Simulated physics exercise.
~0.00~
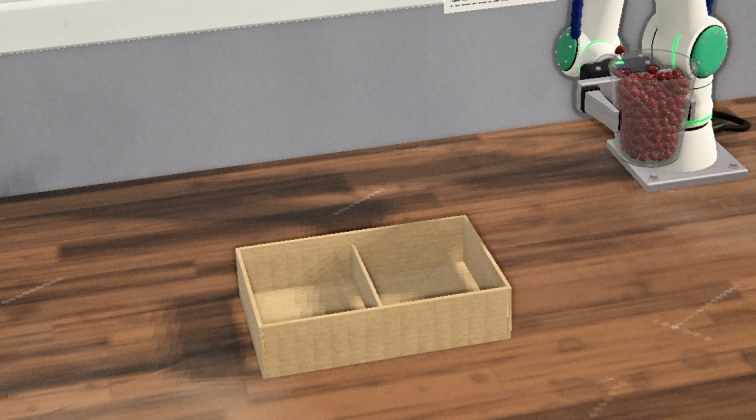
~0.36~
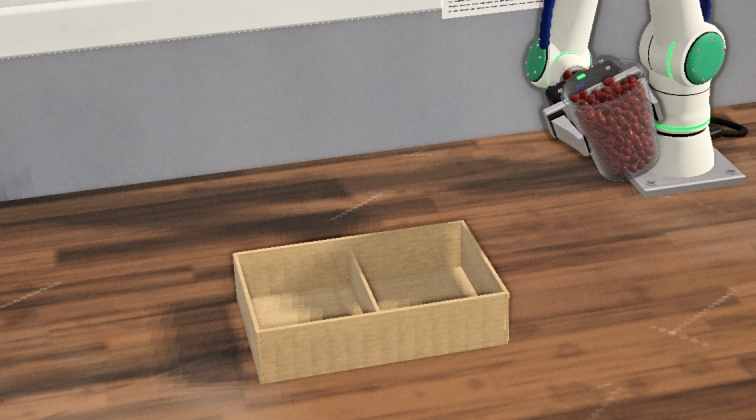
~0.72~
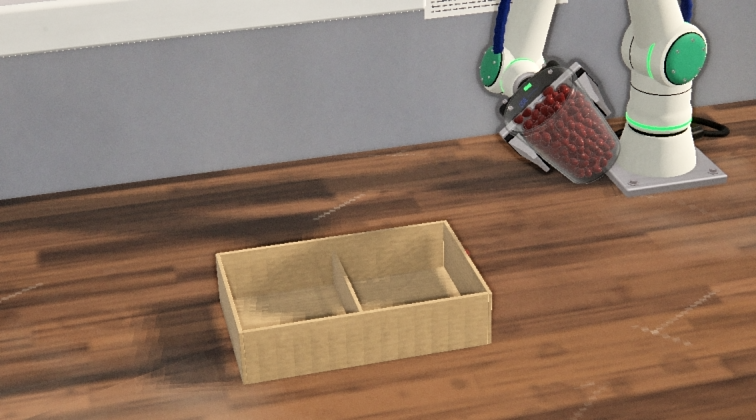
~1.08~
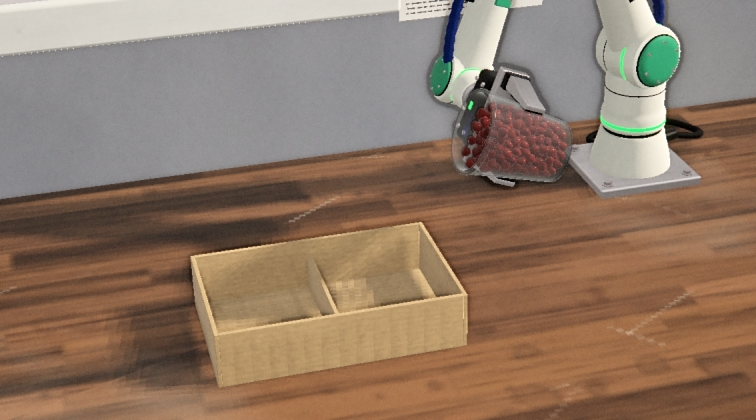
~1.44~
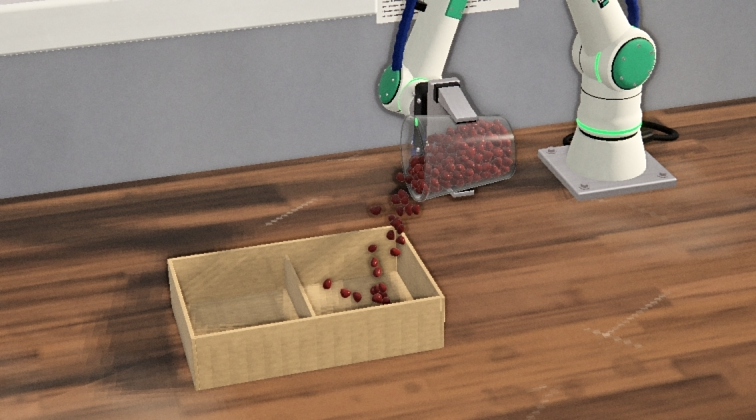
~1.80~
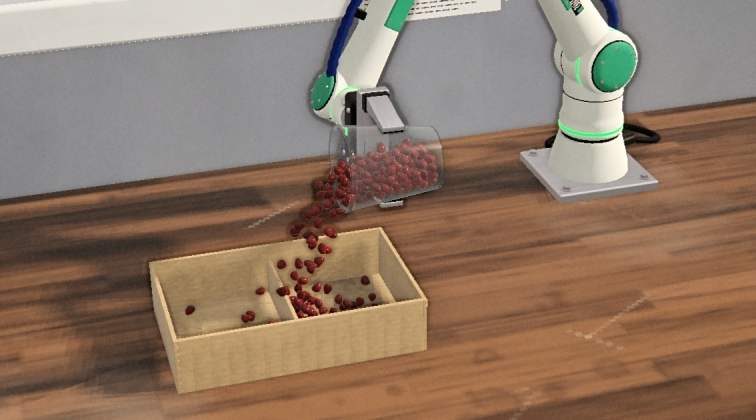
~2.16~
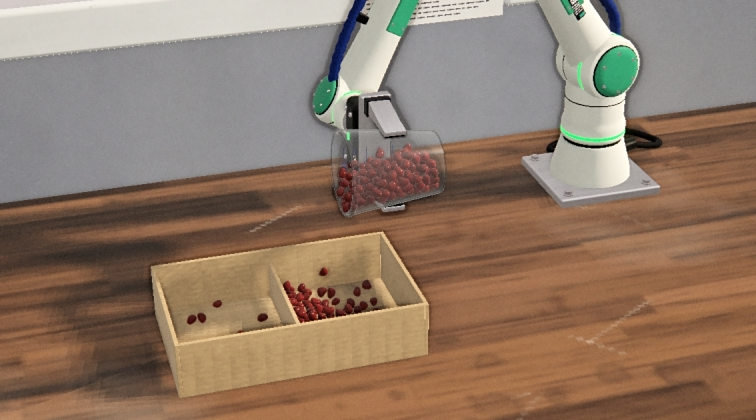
In this clip, a robot arm carries a clear tumbler of red beans leftward, tipping it onto its side over a divided wooden box. Beans spill mostly into the right compartment, with a few in the left, and many remain in the tumbler as the pouring stops.
